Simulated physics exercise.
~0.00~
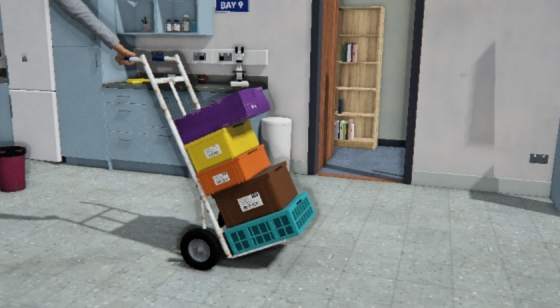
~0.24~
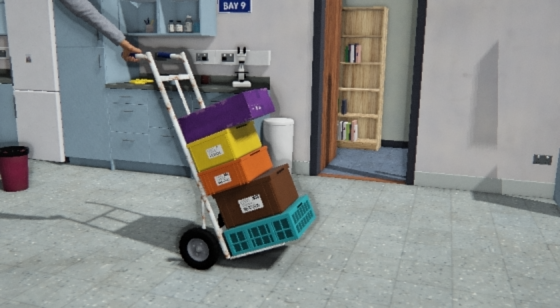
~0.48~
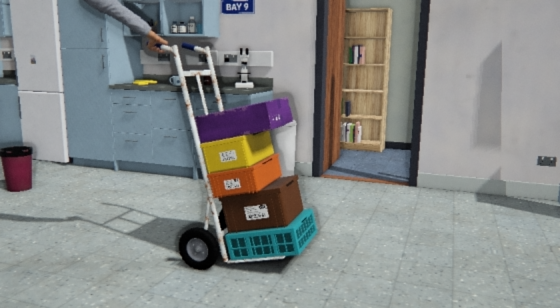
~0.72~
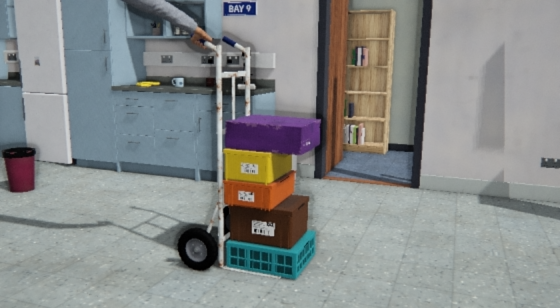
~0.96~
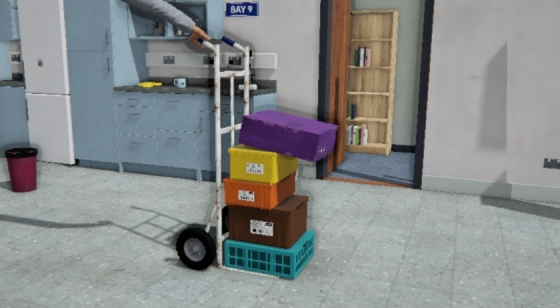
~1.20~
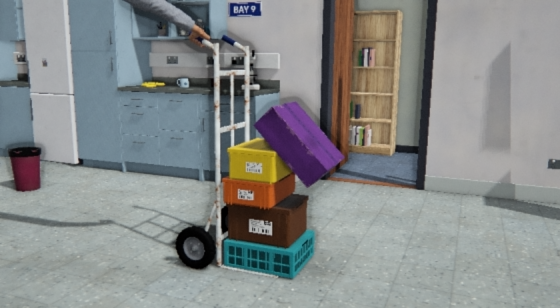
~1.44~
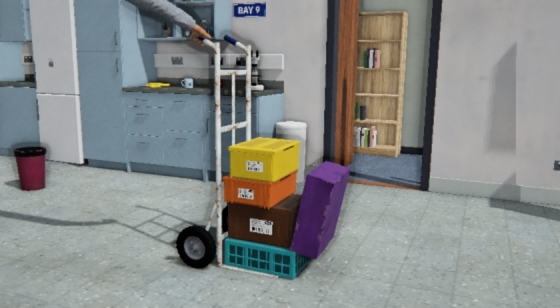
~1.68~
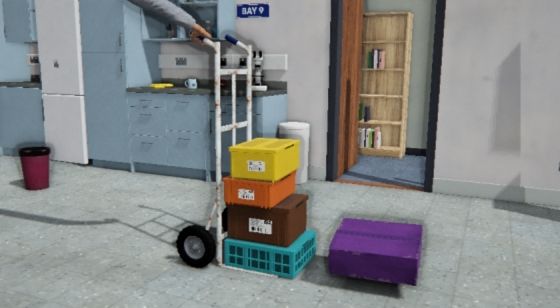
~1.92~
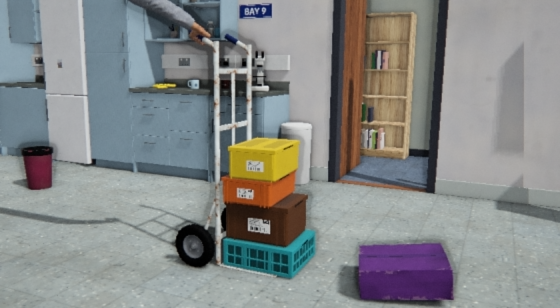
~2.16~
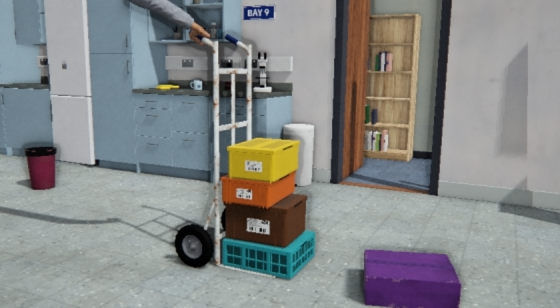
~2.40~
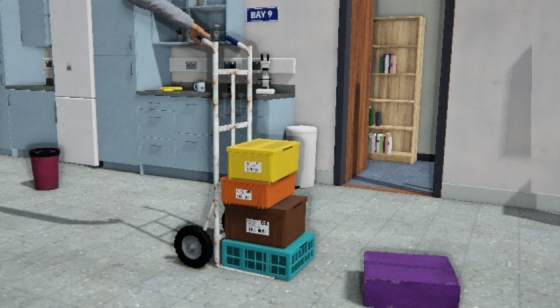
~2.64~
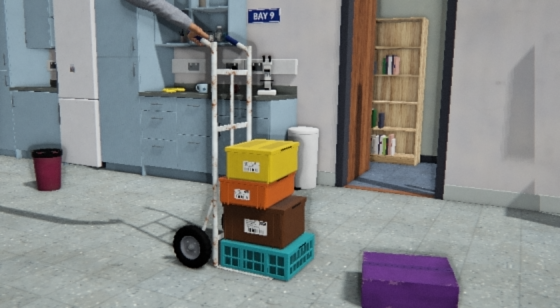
In a room with kitchen cabinets, a hand tips a loaded hand truck upright and the purple box tumbles off right.
